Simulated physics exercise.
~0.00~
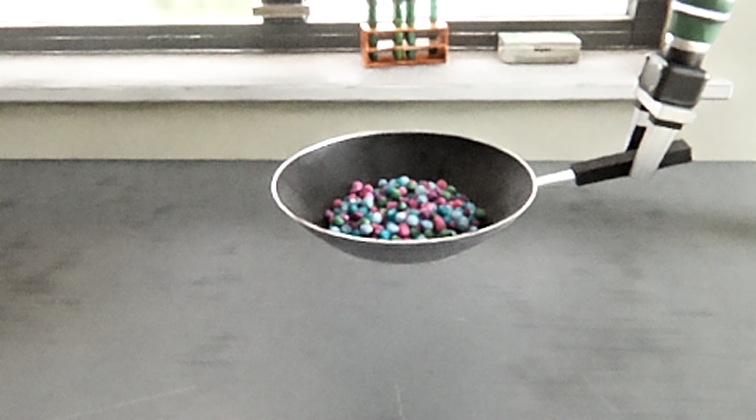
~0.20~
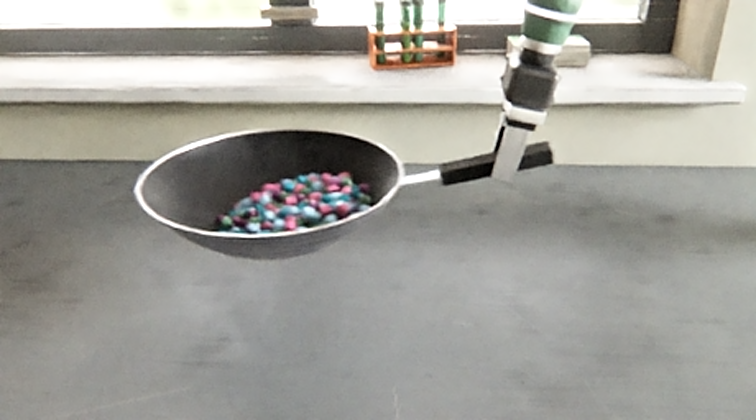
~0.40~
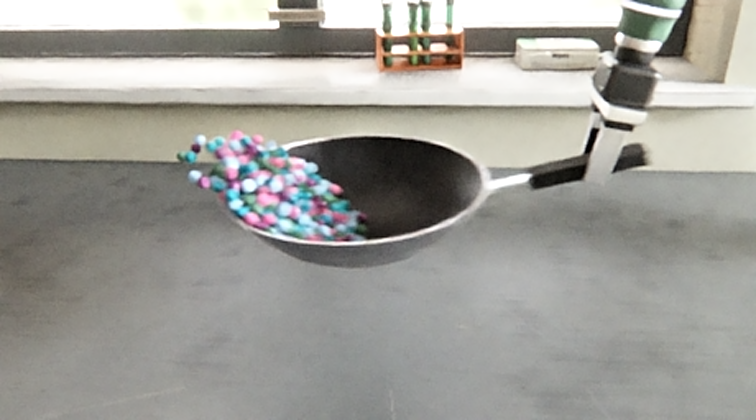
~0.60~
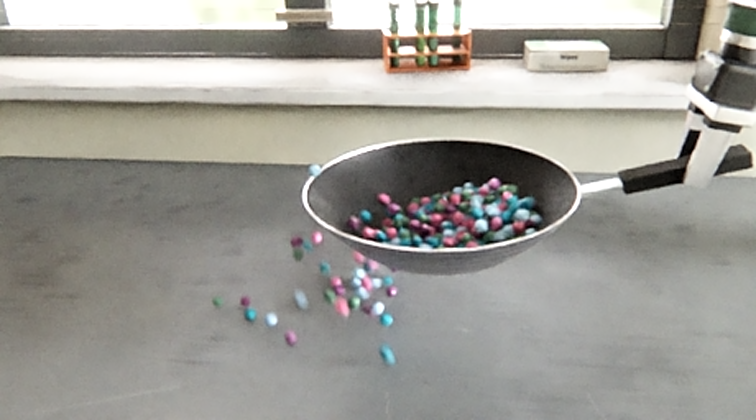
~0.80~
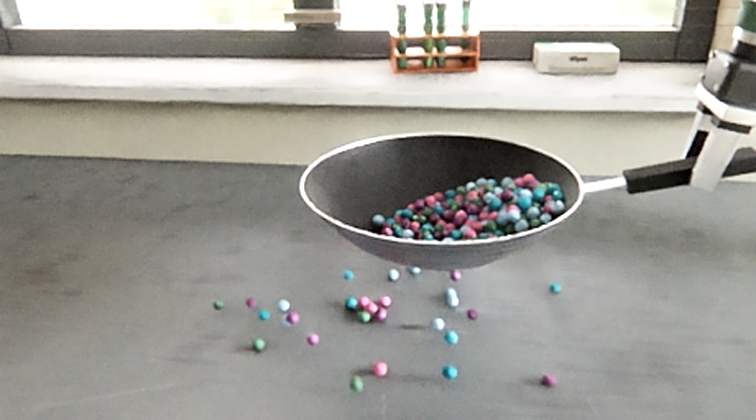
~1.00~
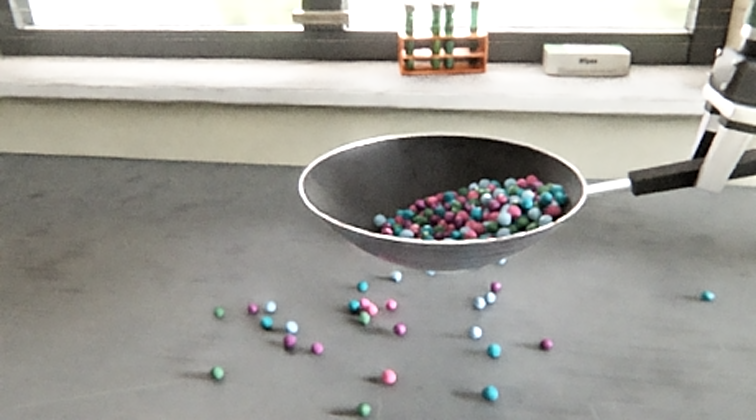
A dark grey tabletop stands before a bright window, seen from slightly above, with an orange rack of green tubes and a small pale box on the sill. A robot arm at the right grips the handle of a black wok heaped with small pink, teal, purple and green sweets. The arm moves the wok left, then sweeps it back right, and the sweets surge up over the left rim. Some spill onto the table and scatter below the wok. The wok then stays still, most sweets heaped toward its right side, with a small share strewn across the table.
